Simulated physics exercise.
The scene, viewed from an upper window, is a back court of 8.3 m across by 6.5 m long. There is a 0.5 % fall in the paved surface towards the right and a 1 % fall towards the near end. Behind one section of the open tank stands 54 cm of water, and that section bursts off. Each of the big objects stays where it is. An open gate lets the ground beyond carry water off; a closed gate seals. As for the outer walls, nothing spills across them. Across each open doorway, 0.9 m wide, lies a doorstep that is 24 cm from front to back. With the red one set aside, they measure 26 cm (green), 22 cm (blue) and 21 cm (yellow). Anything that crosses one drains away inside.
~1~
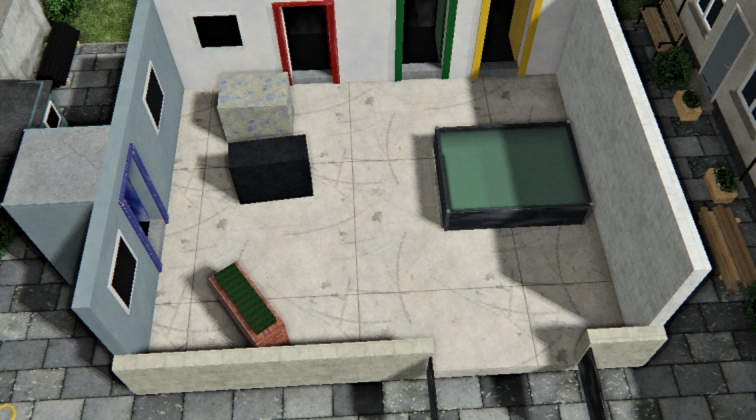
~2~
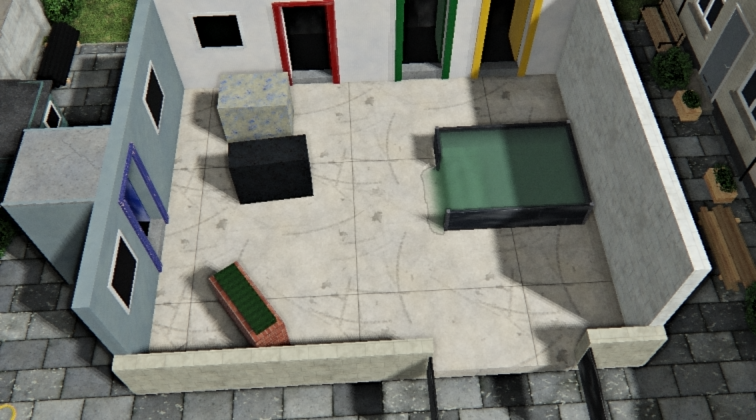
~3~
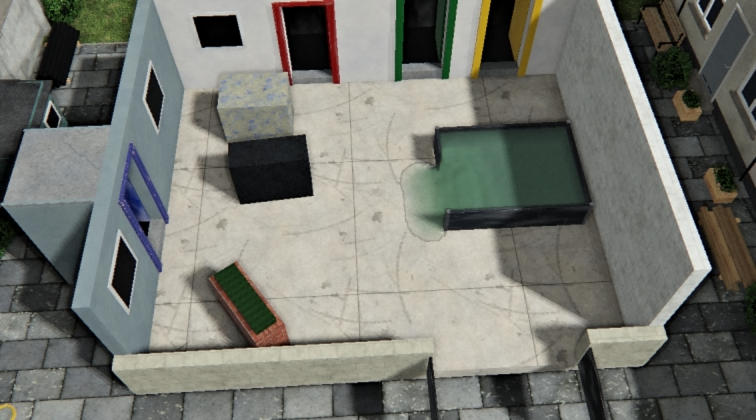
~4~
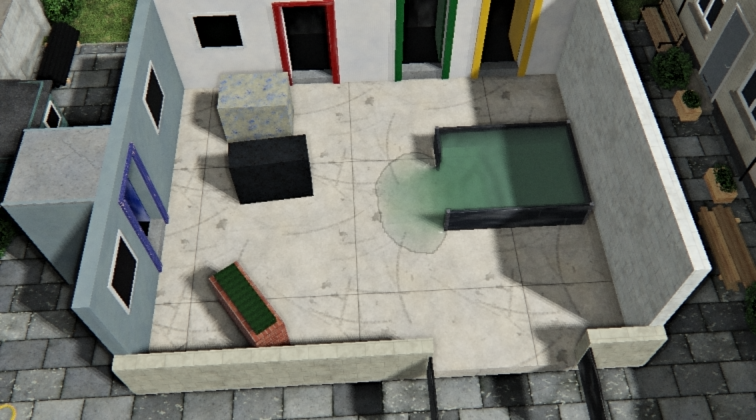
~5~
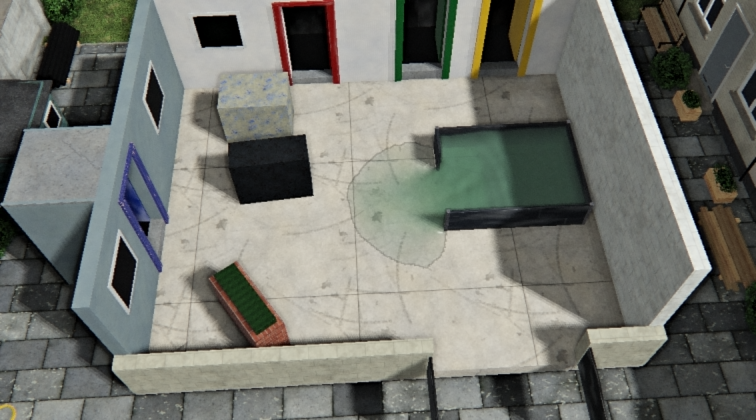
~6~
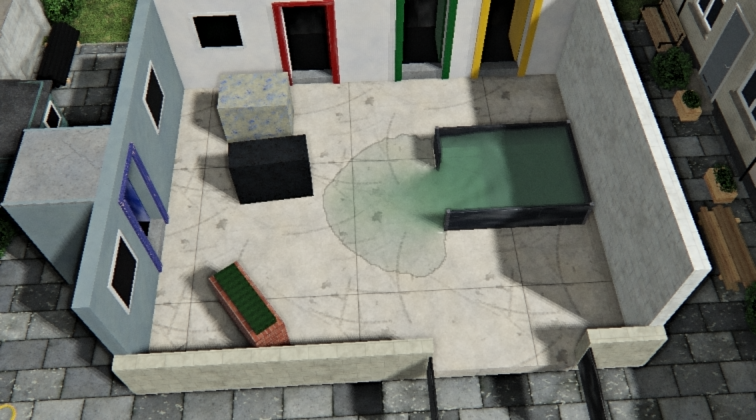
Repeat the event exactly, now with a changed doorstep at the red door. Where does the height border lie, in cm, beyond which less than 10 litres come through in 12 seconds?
It lies at roughly 11.5 cm.
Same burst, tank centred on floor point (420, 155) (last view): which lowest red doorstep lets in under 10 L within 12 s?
That setup calls for roughly 15 cm.
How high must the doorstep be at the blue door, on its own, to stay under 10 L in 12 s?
At the blue door it takes roughly 16 centimetres.
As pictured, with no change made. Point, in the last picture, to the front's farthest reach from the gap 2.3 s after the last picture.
Lab note: Front tip approx. at (148, 362).
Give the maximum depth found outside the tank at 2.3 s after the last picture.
Max depth: Around 24 cm.
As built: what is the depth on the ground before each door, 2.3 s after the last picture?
Centimetres: Yellow = 0, red = 11, blue = 17, green = 0.
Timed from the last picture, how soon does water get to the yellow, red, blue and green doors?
Door yellow: 5.0 seconds; door red: 1.8 seconds; door blue: 1.2 seconds; door green: 3.6 seconds.
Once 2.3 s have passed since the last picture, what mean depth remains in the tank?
I'd put it near 26 cm.
Then, 0.7 s after the last picture water covers 20 % of the floor, deepest (29 cm) near (437, 215); it has not reached the red door.
Then, 2.3 s after the last picture water covers 45 % of the floor, deepest (24 cm) near (160, 278); 11 cm at the red door, 0 litres in over its 18 cm doorstep.
Then, 11.3 s after the last picture water covers 100 % of the floor, deepest (10 cm) near (147, 373); 5 cm at the red door, 0 litres in over its 18 cm doorstep.
At the red door as built, the water peaked near 16 cm, 2.7 s after the last picture.
With a doorstep of 10 cm, 19 litres would have come in within the 12 s; with 14 cm, 2 litres. So under 10 litres takes about 11.5 cm.
